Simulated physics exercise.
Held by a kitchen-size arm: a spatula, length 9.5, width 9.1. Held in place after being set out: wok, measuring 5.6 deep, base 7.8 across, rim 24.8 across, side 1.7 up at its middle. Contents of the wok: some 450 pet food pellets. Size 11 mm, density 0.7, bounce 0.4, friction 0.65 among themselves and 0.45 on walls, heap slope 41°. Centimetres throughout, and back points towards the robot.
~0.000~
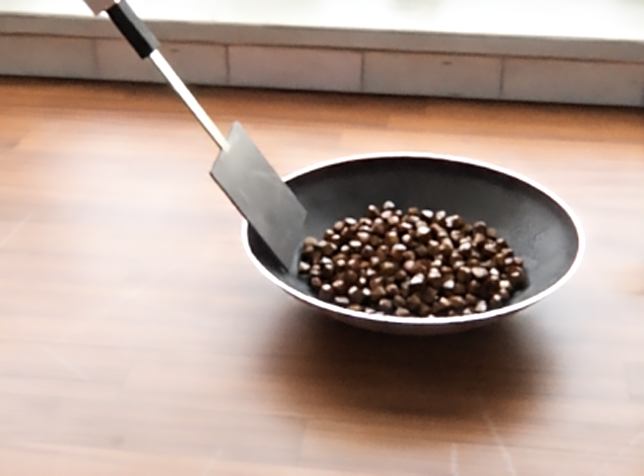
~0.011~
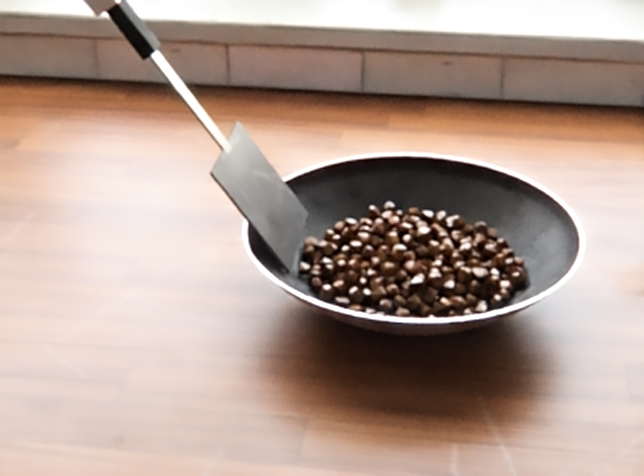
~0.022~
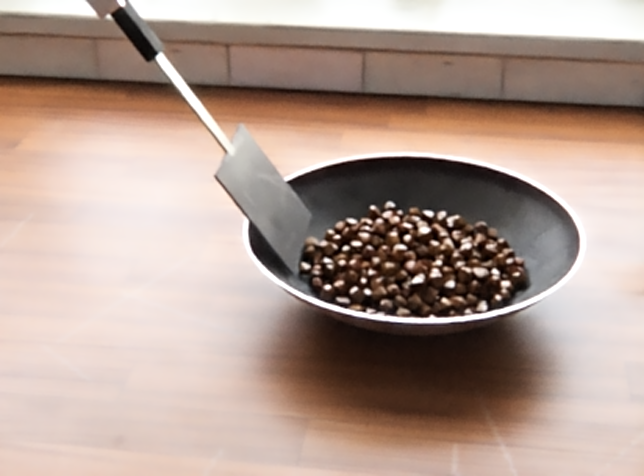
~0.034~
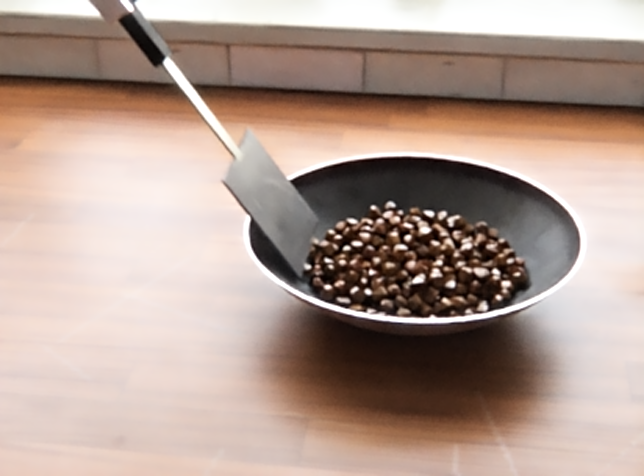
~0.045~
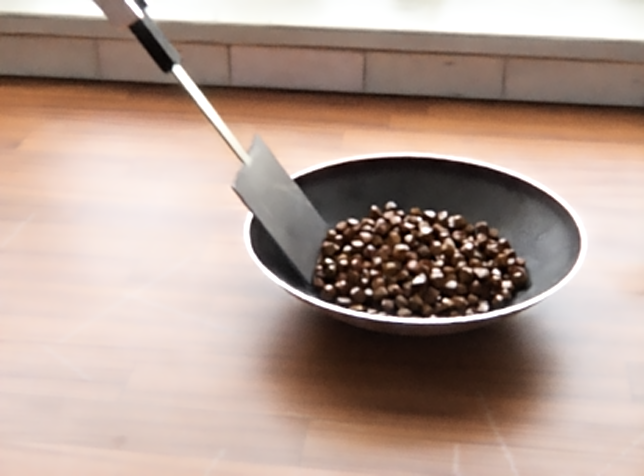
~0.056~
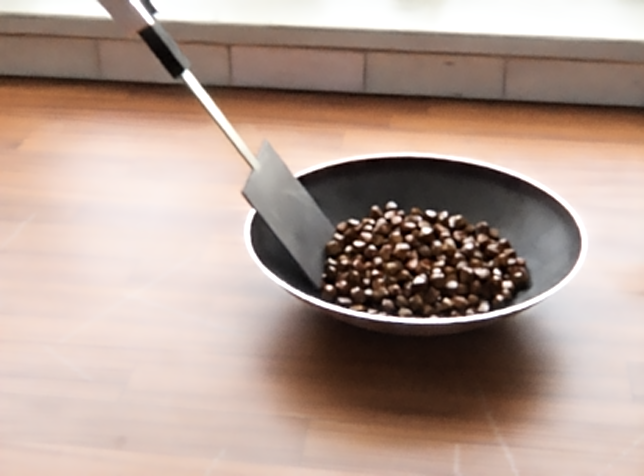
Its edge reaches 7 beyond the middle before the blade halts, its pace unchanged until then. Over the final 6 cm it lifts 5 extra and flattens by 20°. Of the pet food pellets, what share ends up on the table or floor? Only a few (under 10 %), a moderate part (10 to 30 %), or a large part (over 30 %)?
A moderate part.
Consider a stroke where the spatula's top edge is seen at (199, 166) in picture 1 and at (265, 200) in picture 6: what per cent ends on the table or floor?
Near 40 in a hundred.
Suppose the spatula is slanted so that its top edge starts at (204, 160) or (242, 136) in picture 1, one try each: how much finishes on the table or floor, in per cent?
First try roughly 20 percent, second try roughly 25 percent.
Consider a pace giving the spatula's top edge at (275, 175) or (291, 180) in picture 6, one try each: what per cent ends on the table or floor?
Around 35 per cent, then around 45 per cent.
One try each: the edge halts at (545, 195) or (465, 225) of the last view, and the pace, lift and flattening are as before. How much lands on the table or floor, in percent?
I'd say roughly 45 per cent, then roughly 0 per cent.
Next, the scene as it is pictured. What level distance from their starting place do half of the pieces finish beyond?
Roughly 5 cm.
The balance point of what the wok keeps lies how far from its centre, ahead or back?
Some 4.5 cm ahead of the centre.
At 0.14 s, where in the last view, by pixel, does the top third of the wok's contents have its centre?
(481, 251).
After 0.14 s, sloping 55°, highest piece 5 above the table; 451 in the wok.
After 0.23 s, sloping 47°, highest piece 7 above the table; 446 in the wok, 5 on the blade or in flight.
After 0.48 s, sloping 35°, highest piece 7 above the table; 367 in the wok, 63 on the table or floor, 21 on the blade or in flight.
After 1.53 s, sloping 35°, highest piece 6 above the table; 366 in the wok, 85 on the table or floor.
In the end, 366 in the wok, 85 on the table or floor. That is 19 % on the table or floor.
